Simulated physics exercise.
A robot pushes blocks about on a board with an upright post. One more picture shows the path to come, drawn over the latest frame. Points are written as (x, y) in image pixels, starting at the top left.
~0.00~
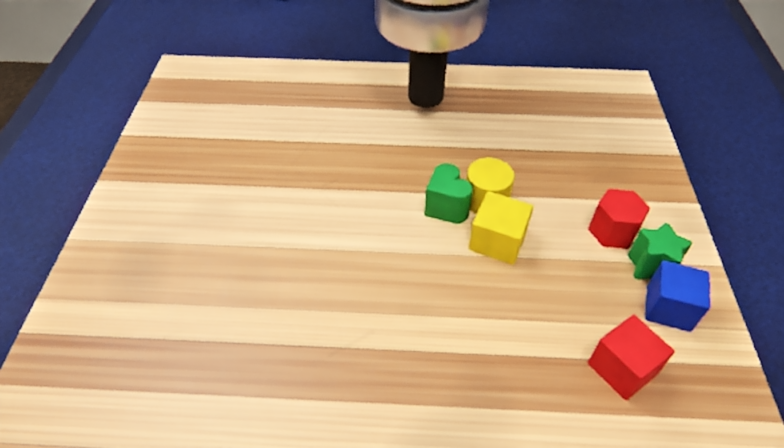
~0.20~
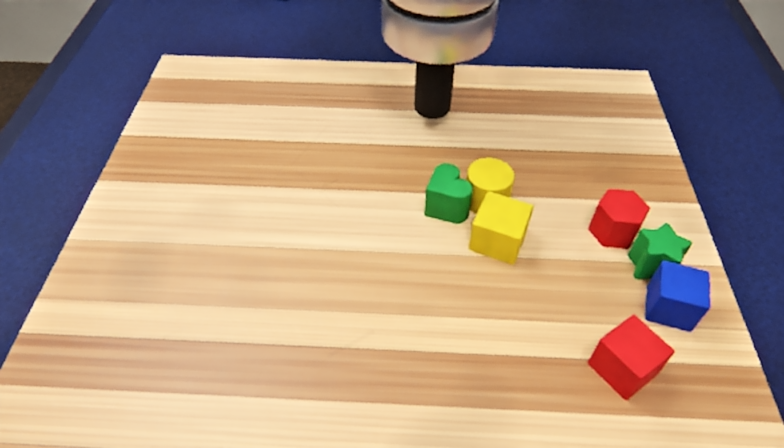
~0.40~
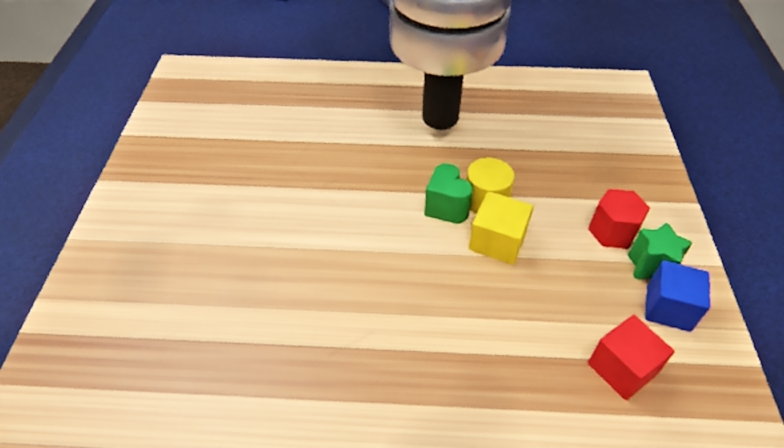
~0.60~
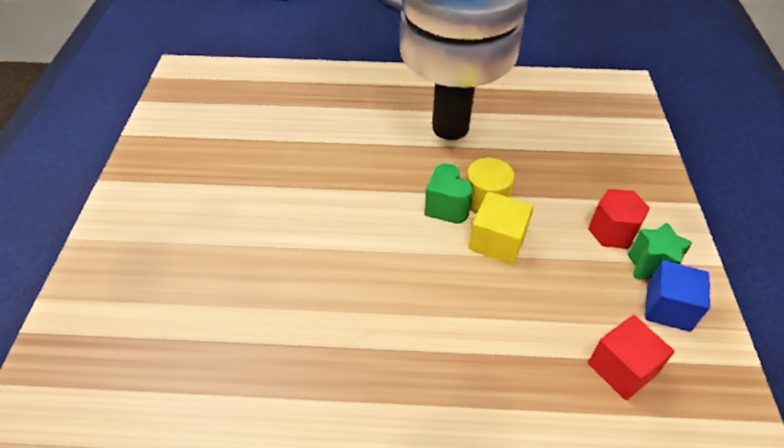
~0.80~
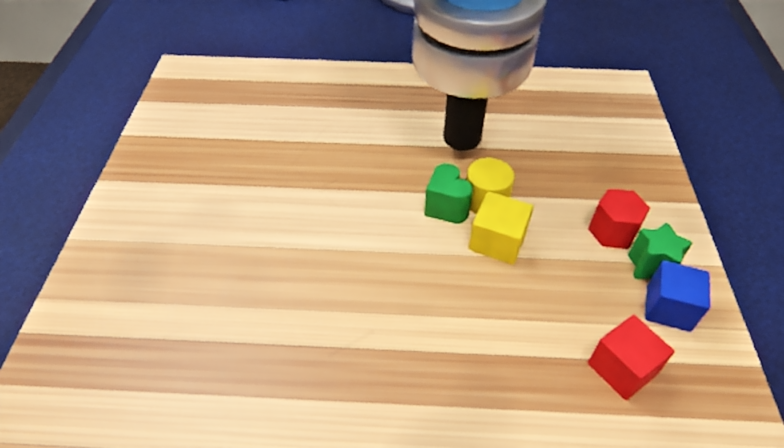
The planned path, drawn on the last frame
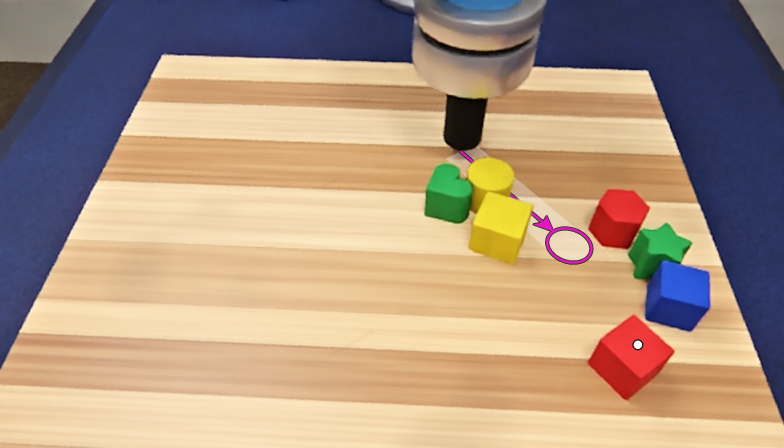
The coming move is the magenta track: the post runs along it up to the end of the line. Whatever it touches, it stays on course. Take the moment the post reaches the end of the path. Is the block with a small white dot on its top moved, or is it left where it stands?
By the last moment, the block with a small white dot on its top will still be in its place.
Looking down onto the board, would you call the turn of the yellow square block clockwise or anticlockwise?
It is turned anticlockwise.
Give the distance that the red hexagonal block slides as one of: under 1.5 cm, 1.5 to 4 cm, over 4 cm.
If I had to pick, the red hexagonal block travels less than 1.5 cm here.
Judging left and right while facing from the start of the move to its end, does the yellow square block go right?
I believe so.
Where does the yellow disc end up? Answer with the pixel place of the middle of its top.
So, by the moment the path ends, you'll find the top centre of the yellow disc at (502, 203).
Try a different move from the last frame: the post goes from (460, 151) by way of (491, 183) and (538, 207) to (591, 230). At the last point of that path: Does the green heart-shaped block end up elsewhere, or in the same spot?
That block stays.
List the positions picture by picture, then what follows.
Post tip (426, 98); block tops, yellow disc (491, 173); yellow square block (504, 214); red hexagonal block (625, 205); red square block (638, 345), in the first frame.
Post (432, 109); blocks unchanged, in the second frame.
Post (440, 119); blocks unchanged, in the third frame.
Post (450, 129); blocks unchanged, in the fourth frame.
Post (462, 139); yellow disc (491, 173); yellow square block (504, 214); red hexagonal block (625, 205); red square block (638, 345), in the fifth frame.
Path on the board, straight from (460, 151) to (569, 245); the dot is on the red square block.
On the path given first. One third of the way, post (496, 168); yellow disc (494, 184); yellow square block (504, 221), turned 15° anticlockwise.
Two thirds of the way, post (533, 199); yellow disc (502, 203); yellow square block (499, 244), turned 35° anticlockwise.
At the end, post (574, 234); yellow disc (502, 203); yellow square block (499, 244), turned 35° anticlockwise; red hexagonal block in place; red square block in place.
